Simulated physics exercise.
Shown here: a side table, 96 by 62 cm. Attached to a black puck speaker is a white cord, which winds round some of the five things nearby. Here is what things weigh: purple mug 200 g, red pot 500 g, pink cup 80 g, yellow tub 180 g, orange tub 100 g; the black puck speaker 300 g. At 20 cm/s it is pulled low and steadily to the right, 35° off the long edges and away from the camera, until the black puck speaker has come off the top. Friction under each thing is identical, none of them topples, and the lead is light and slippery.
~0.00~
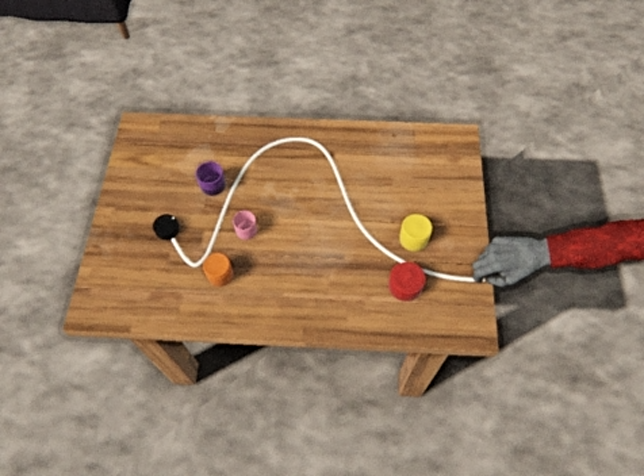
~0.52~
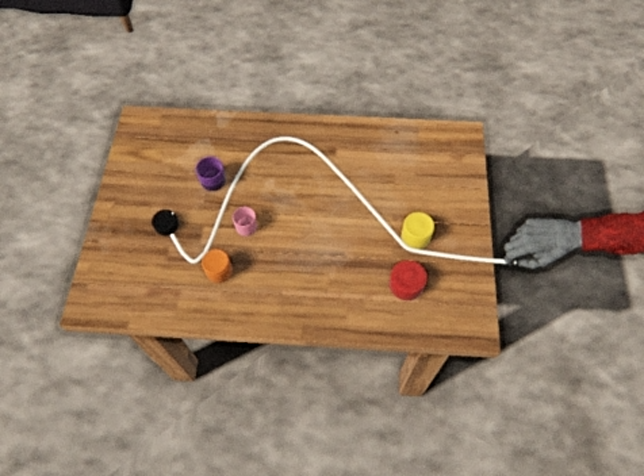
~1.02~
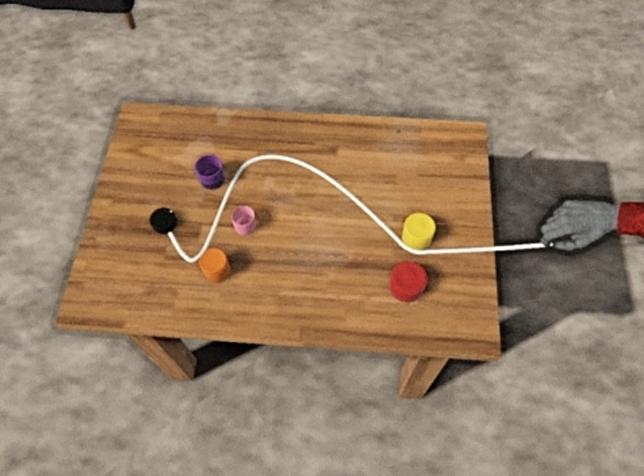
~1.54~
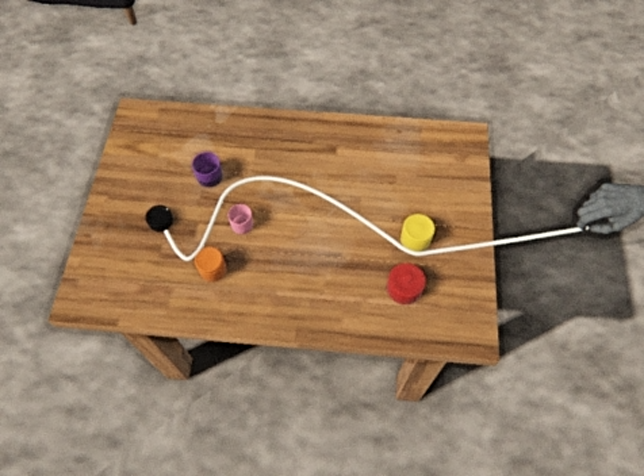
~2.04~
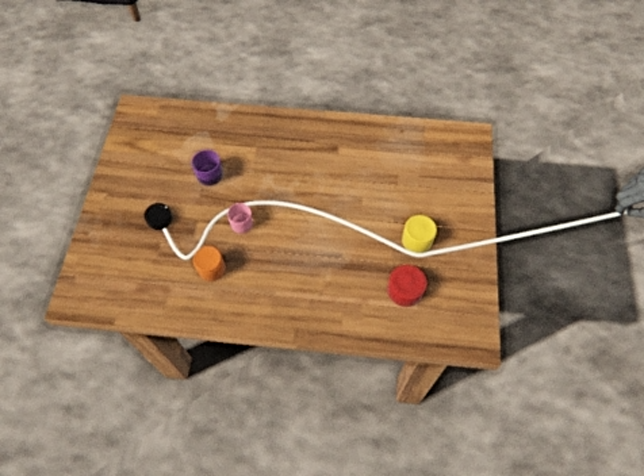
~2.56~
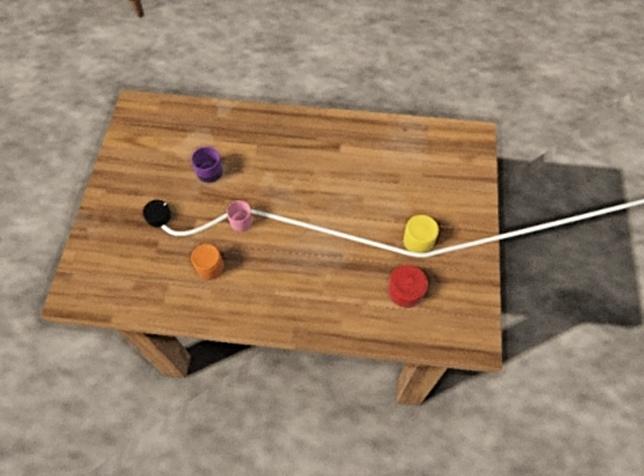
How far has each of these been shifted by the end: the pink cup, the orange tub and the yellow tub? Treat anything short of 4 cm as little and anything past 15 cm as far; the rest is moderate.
Pink cup - moderate, orange tub - little, yellow tub - moderate.
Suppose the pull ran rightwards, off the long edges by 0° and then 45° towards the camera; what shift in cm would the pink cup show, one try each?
In turn about 7 cm, 8 cm.
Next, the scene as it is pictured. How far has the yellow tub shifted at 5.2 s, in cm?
At that time it sits around 4 cm from its start.
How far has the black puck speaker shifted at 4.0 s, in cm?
About 22 cm.
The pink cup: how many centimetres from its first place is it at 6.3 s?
Roughly 6 cm.
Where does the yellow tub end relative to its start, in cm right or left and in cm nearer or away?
Close to 2 cm toward the right-hand side, with close to 7 cm farther from the lens.
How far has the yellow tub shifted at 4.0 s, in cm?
By then it sits some 4 cm from where it started.
At 4.0 s, the black puck speaker has slid 21 cm. Moved, pink cup 6 cm, yellow tub 4 cm.
At 5.2 s, the black puck speaker has slid 44 cm. Moved, pink cup 6 cm, yellow tub 4 cm.
At 6.3 s, the black puck speaker has slid 67 cm. Moved, yellow tub 7 cm, pink cup 6 cm.
At 7.3 s, the black puck speaker is off the top. Moved, yellow tub 7 cm at (431, 201), pink cup 6 cm at (249, 232), orange tub 0 cm at (205, 256).
